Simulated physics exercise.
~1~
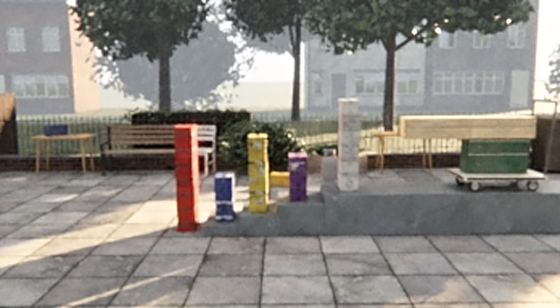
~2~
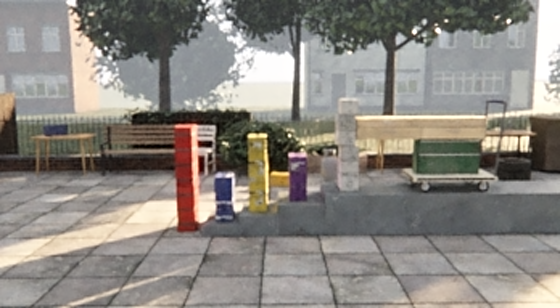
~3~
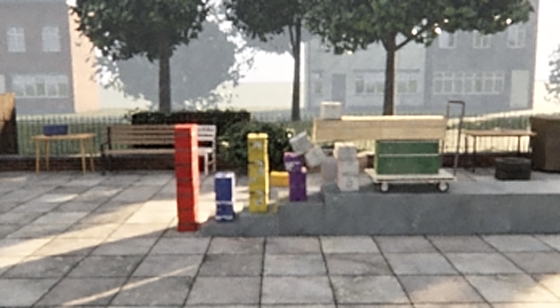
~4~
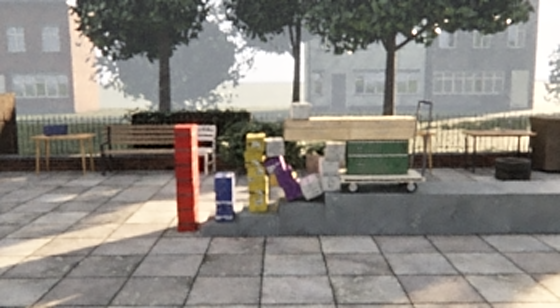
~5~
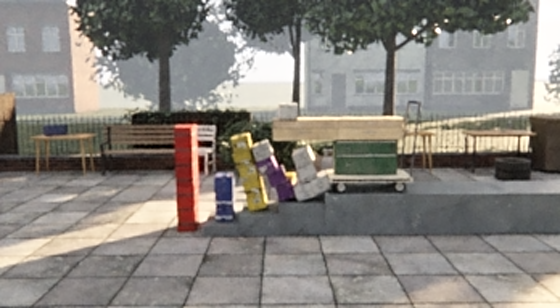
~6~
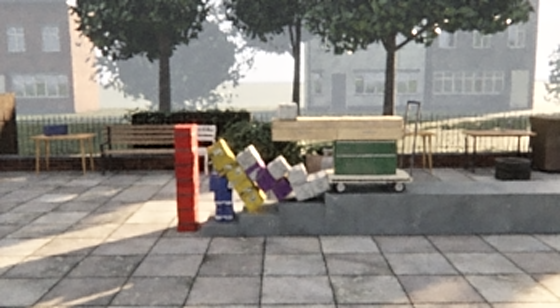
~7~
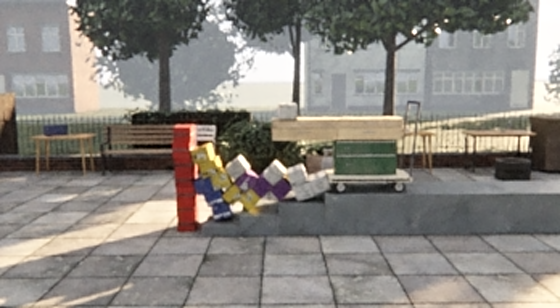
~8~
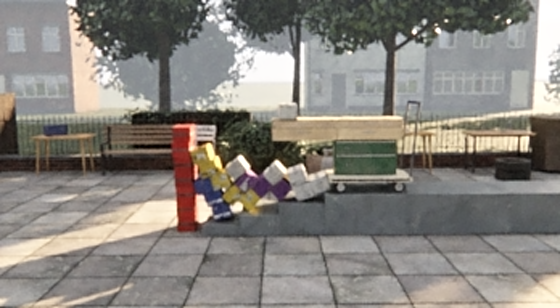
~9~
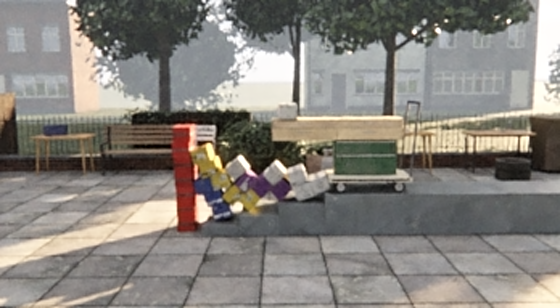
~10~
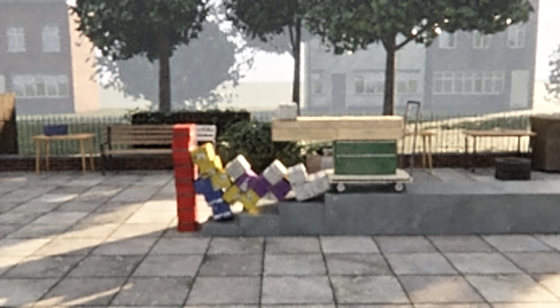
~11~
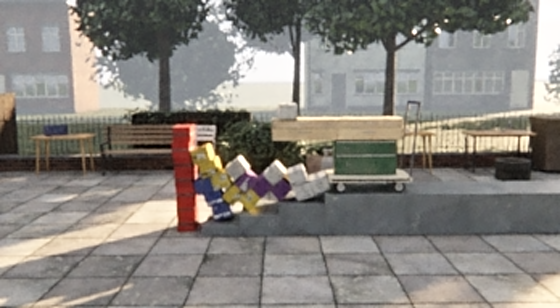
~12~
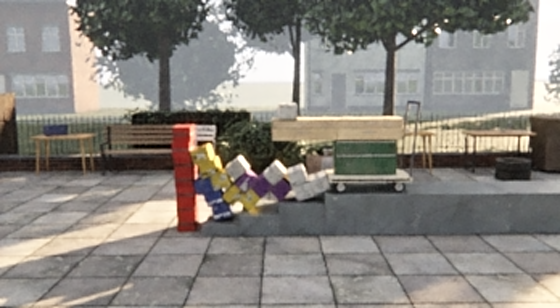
A trolley carrying a green crate and long pale boards rolls left along a low stepped ledge in a paved square, seen from the front, with benches, trees and hazy buildings behind. Ahead of it stand single columns of parcels, pale, purple, yellow, blue and red from right to left. The load meets the pale pile, which breaks apart and knocks into the purple one. Purple leans into yellow, yellow tips over blue, and the trolley stops. The jumble slumps against the red column, which stays upright as everything comes to rest.
